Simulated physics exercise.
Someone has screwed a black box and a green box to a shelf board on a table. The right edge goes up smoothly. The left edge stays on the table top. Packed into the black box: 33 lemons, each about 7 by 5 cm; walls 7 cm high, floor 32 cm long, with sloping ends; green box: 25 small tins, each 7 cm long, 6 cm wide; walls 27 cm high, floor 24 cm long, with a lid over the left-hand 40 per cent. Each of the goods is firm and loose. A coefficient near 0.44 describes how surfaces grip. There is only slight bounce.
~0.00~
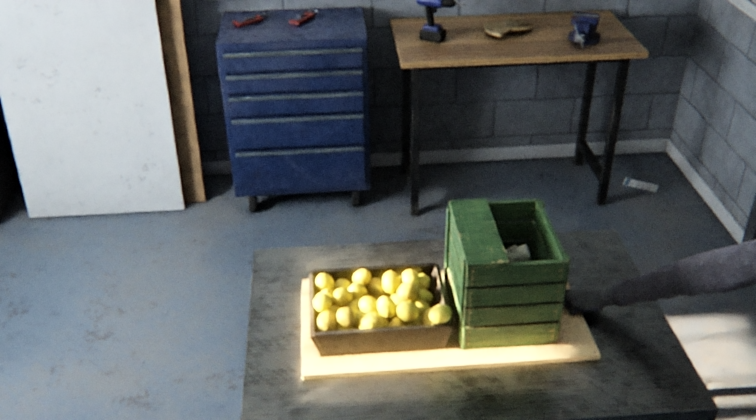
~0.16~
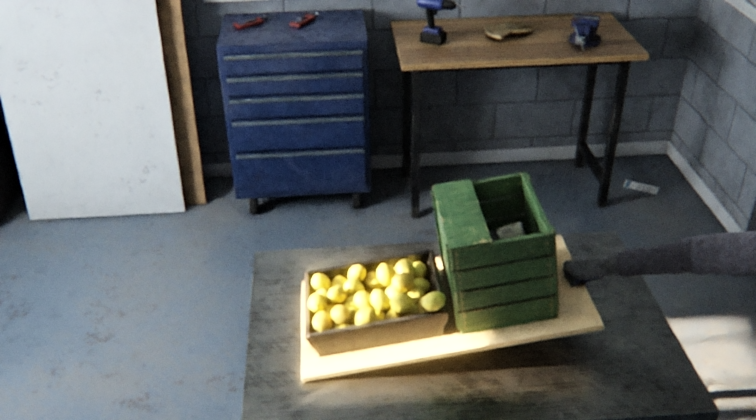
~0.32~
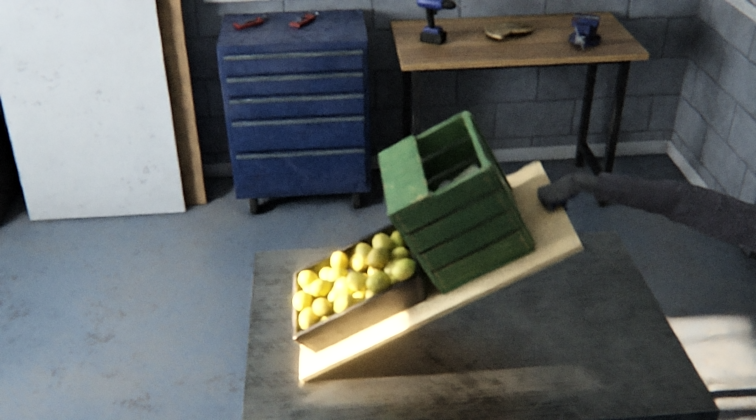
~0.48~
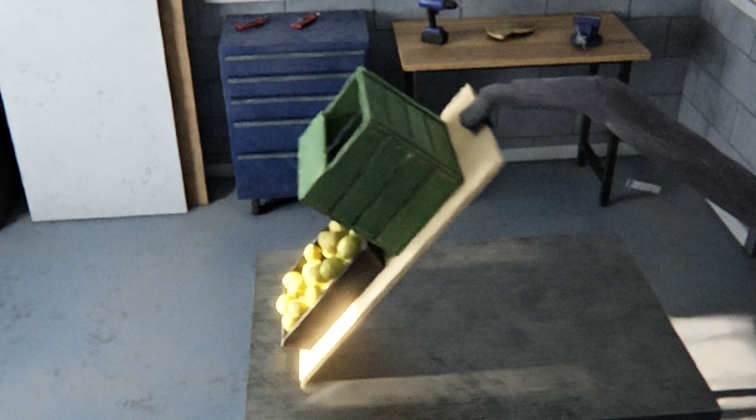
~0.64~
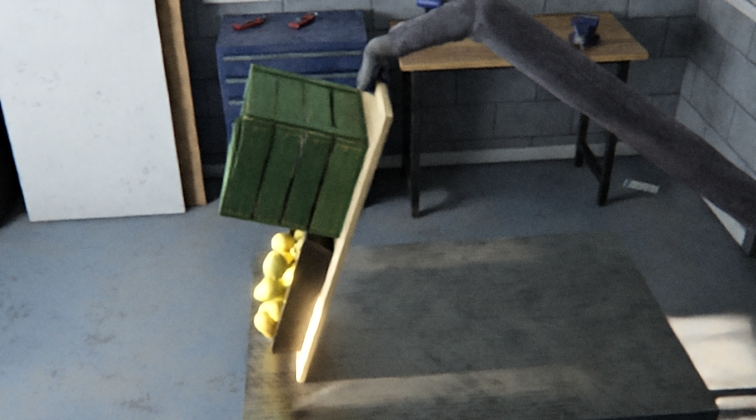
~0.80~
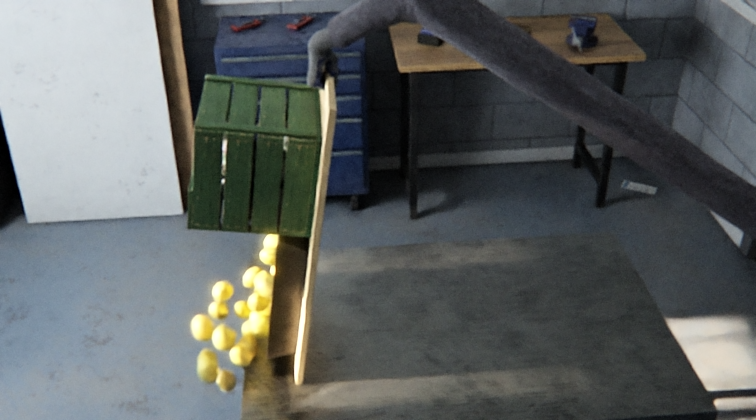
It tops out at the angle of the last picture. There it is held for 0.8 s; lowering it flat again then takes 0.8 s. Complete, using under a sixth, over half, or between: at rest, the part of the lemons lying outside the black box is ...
It is over half.
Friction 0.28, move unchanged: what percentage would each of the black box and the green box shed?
Then the black box sheds 100 per cent, while the green box sheds 0 per cent.
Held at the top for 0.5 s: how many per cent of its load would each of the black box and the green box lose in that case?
That would cost black box 100 per cent of its load and green box 0 per cent.
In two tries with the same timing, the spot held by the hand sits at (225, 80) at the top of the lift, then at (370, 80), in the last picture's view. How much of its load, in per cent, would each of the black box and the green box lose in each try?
The black box would lose 100 per cent in the first try and 80 per cent in the second, the green box 10 and then 0 per cent.
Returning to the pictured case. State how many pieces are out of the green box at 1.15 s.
Estimate for the green box by then: Some 1 out.
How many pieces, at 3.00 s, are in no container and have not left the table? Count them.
Around 5 in all.
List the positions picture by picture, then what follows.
In the first picture (each is followed by its nearest rim corner in this view), black box, (314, 334); green box, (472, 266); 0° from level; none out.
Black box, (309, 335); green box, (455, 249); 8° from level, in the second picture.
Black box, (296, 335); green box, (395, 214); 29° from level, in the third picture.
Black box, (283, 341); green box, (306, 198); 52° from level, in the fourth picture.
Black box, (271, 349); green box, (224, 210); 73° from level; 6 out, the lowest lemon at (265, 321), in the fifth picture.
Black box, (267, 354); green box, (192, 223); 81° from level; 15 out, the lowest lemon at (227, 380), in the sixth picture.
After 1.15 s, tilt 81°; black box 6 in, 27 out and green box 24 in, 1 out.
After 1.59 s, tilt 81°; black box 1 in, 32 out and green box 24 in, 1 out.
After 2.21 s, tilt 12°; black box 0 in, 33 out and green box 24 in, 1 out.
Outcome (at 3.00 s), black box 0 in, 33 out and green box 24 in, 1 out. Asked share, 33 of 33, 100 per cent.
